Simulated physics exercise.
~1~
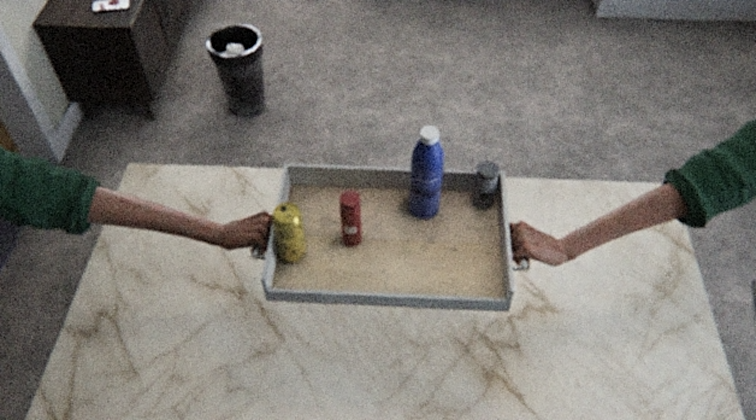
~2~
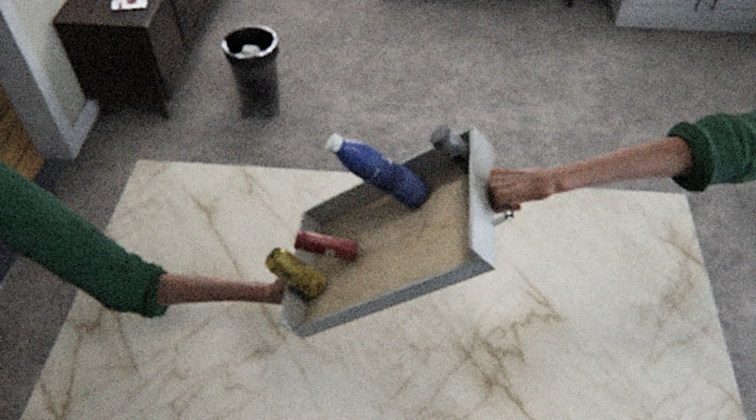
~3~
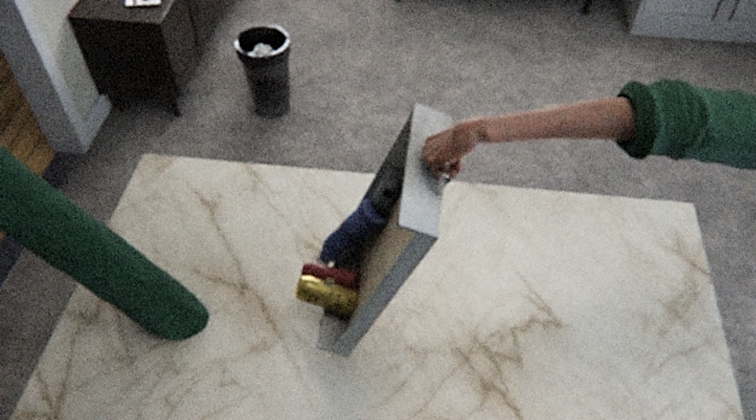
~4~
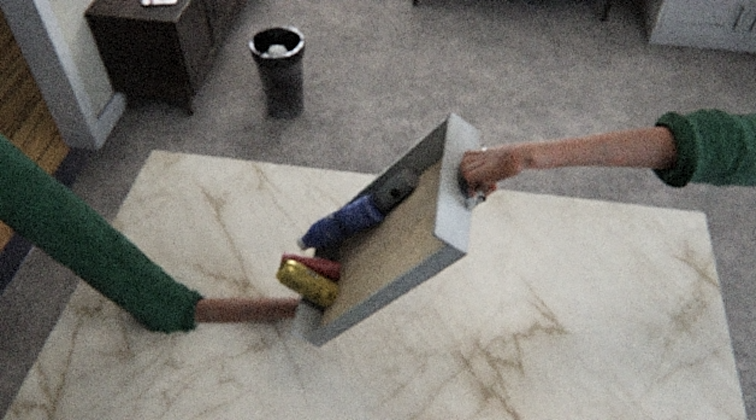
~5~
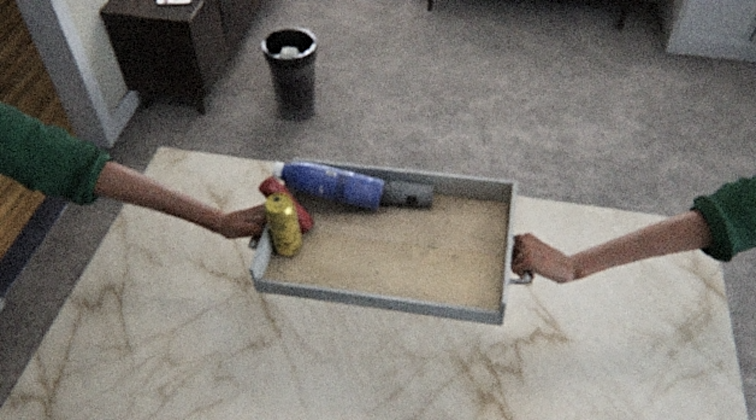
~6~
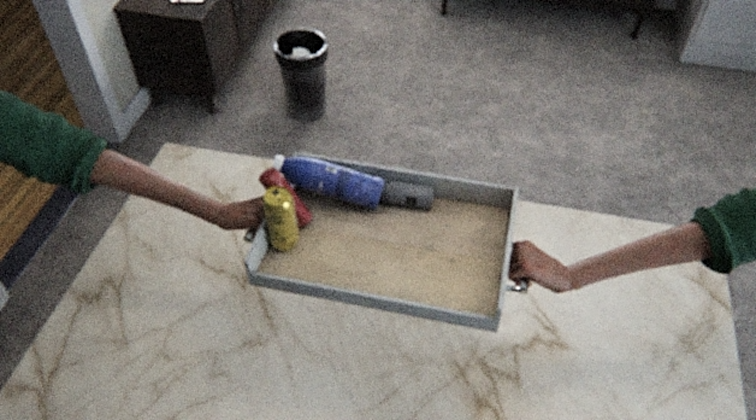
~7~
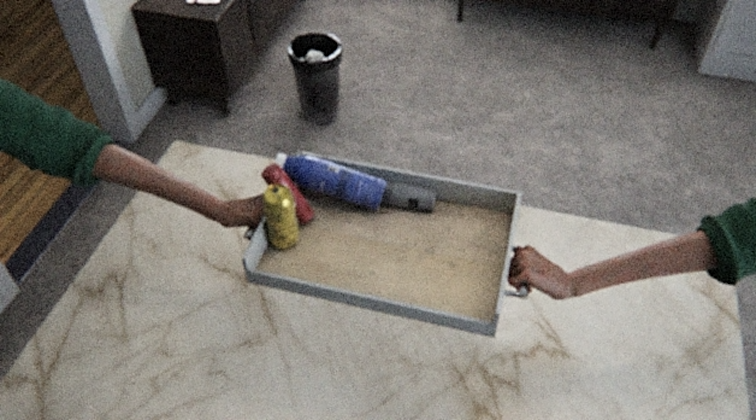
Above a marble-topped table, two hands tipped a crate steeply down to the left, sending a blue bottle, a grey shaker and a red shaker toppling, then levelled it, leaving the bottle and grey shaker lying inside, the red shaker leaning and the yellow can upright.
